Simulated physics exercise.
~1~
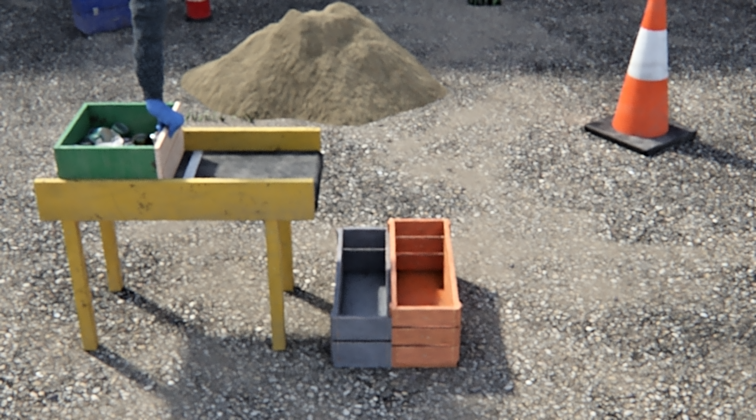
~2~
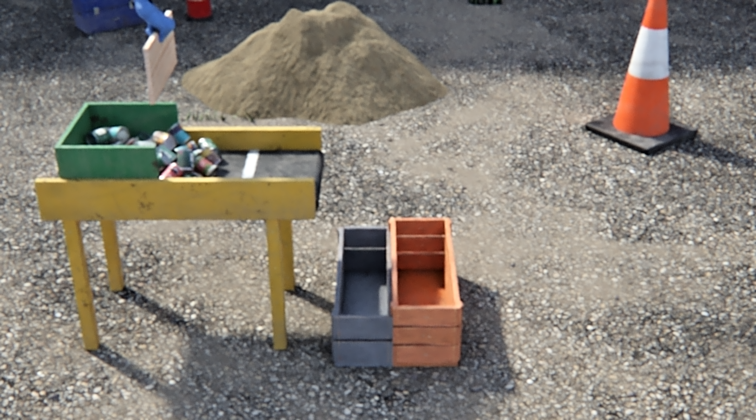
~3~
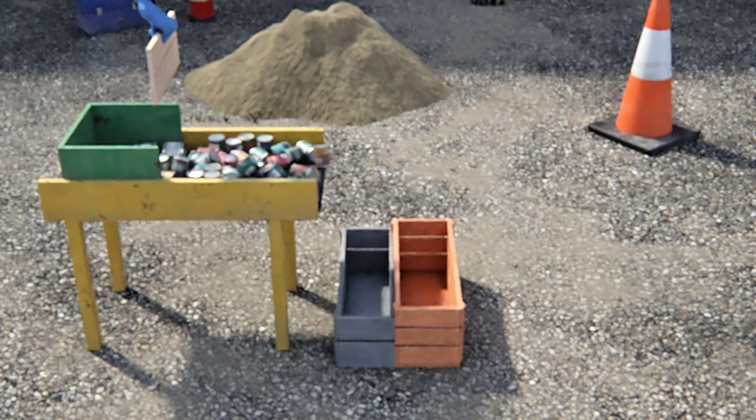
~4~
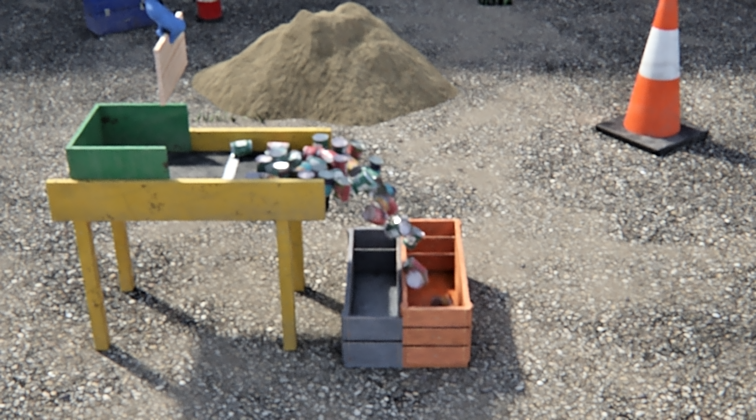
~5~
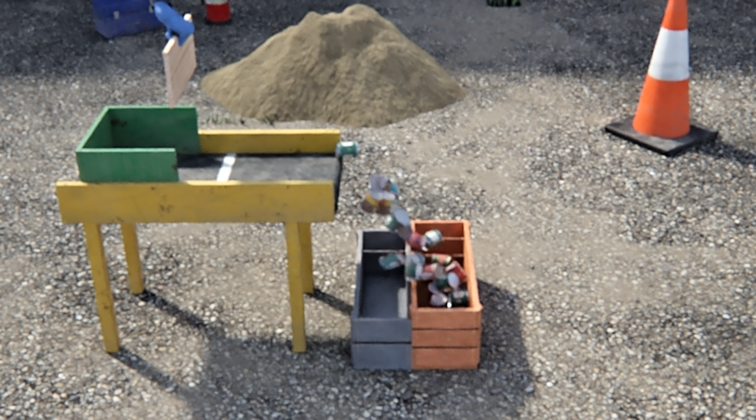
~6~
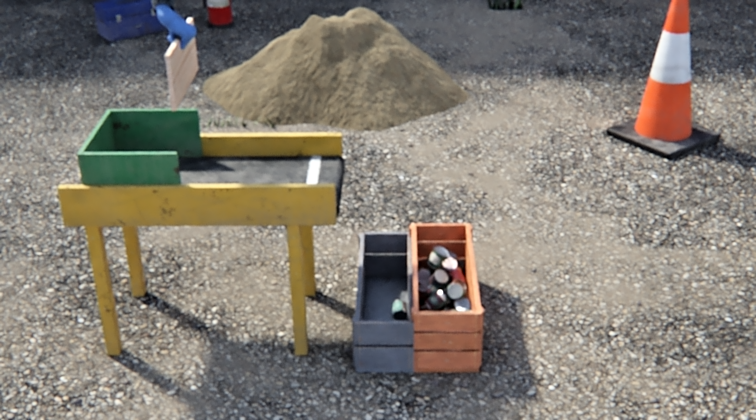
To begin with, a blue-gloved hand holds a wooden gate against a green pen of small tins on a yellow-framed belt, with a grey bin and an orange box on the gravel below. The hand lifts the gate away, and the tins spill out onto the dark belt. They ride right in a loose crowd while the pen stays put. Reaching the end, they tumble off in a stream, dropping mostly into the orange box. The last stragglers follow until the belt is bare. Finally, nearly all the tins lie heaped in the orange box, with a single one in the grey bin.
